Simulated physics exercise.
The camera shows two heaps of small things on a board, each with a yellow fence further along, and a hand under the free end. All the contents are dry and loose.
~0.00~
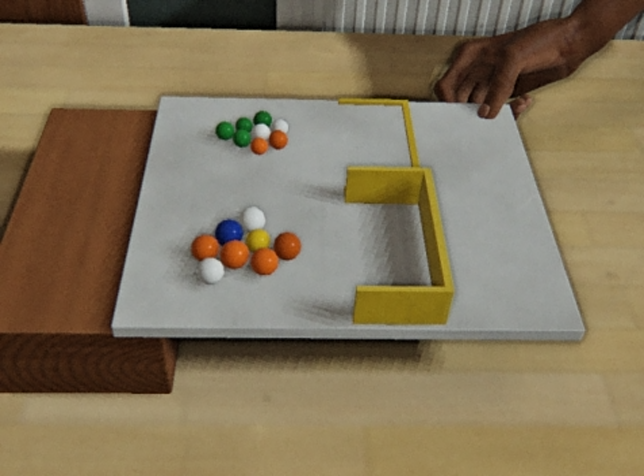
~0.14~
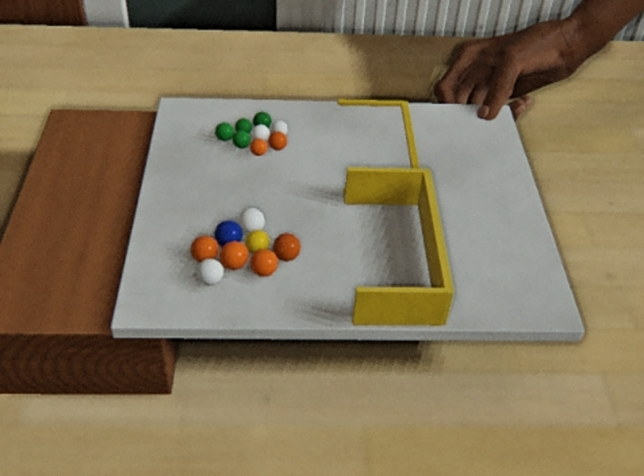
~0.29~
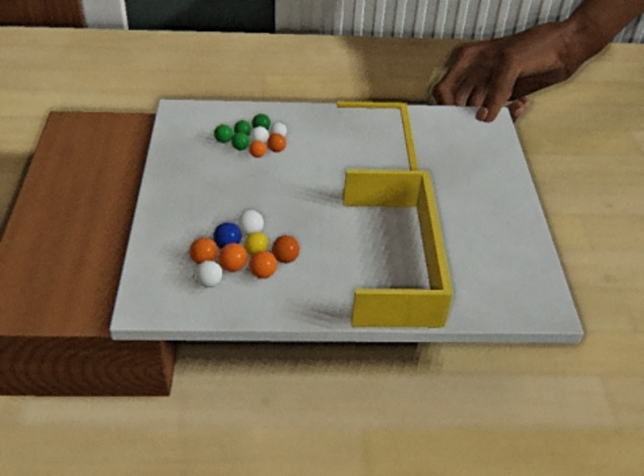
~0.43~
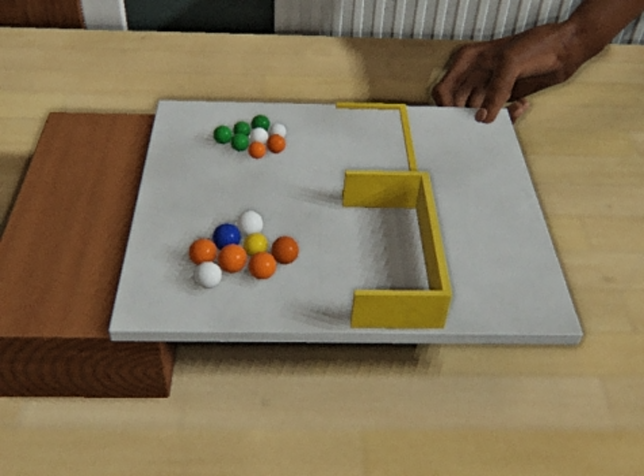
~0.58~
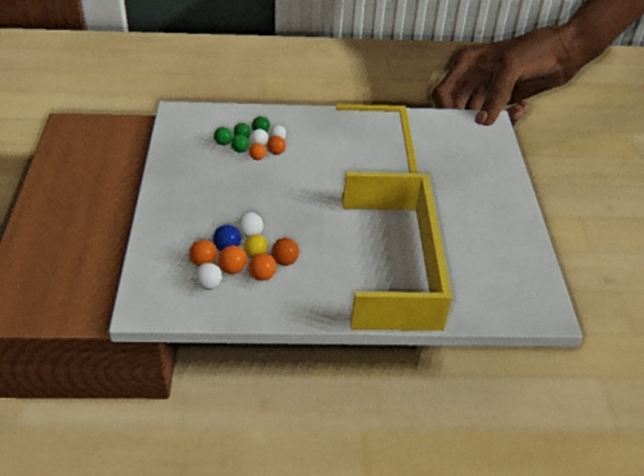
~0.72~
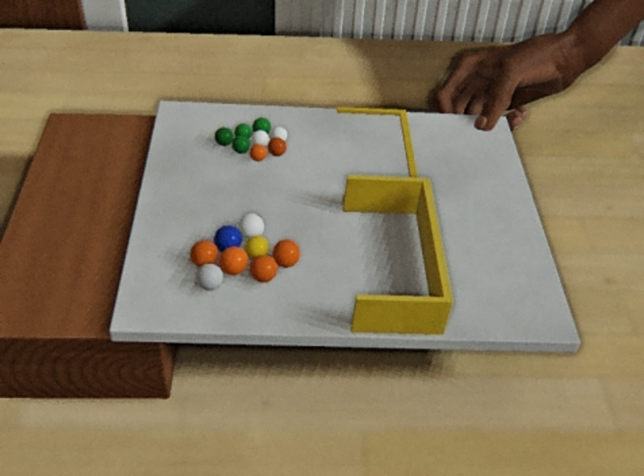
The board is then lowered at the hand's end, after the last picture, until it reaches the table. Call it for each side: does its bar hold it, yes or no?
Nearer lot - yes, held; farther lot - no, it gets past.
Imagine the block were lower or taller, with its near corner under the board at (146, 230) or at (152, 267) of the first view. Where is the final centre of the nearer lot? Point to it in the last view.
Near (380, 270) in the first try and near (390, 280) in the second.
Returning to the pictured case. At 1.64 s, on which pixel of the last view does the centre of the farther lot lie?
Around (484, 203).
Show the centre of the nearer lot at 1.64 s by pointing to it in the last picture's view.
Roughly at (405, 299).
By 0.97 s, board sloping at 6°; nearer lot where it was; farther lot where it was.
By 1.29 s, board sloping at 13°; nearer lot on its way down; farther lot on its way down.
By 1.64 s, board resting at 15°; nearer lot has reached its bar; farther lot the larger part past its bar.
When it is over (3.1 s), board resting at 15°; nearer lot gathered behind its bar; farther lot the larger part past its bar.
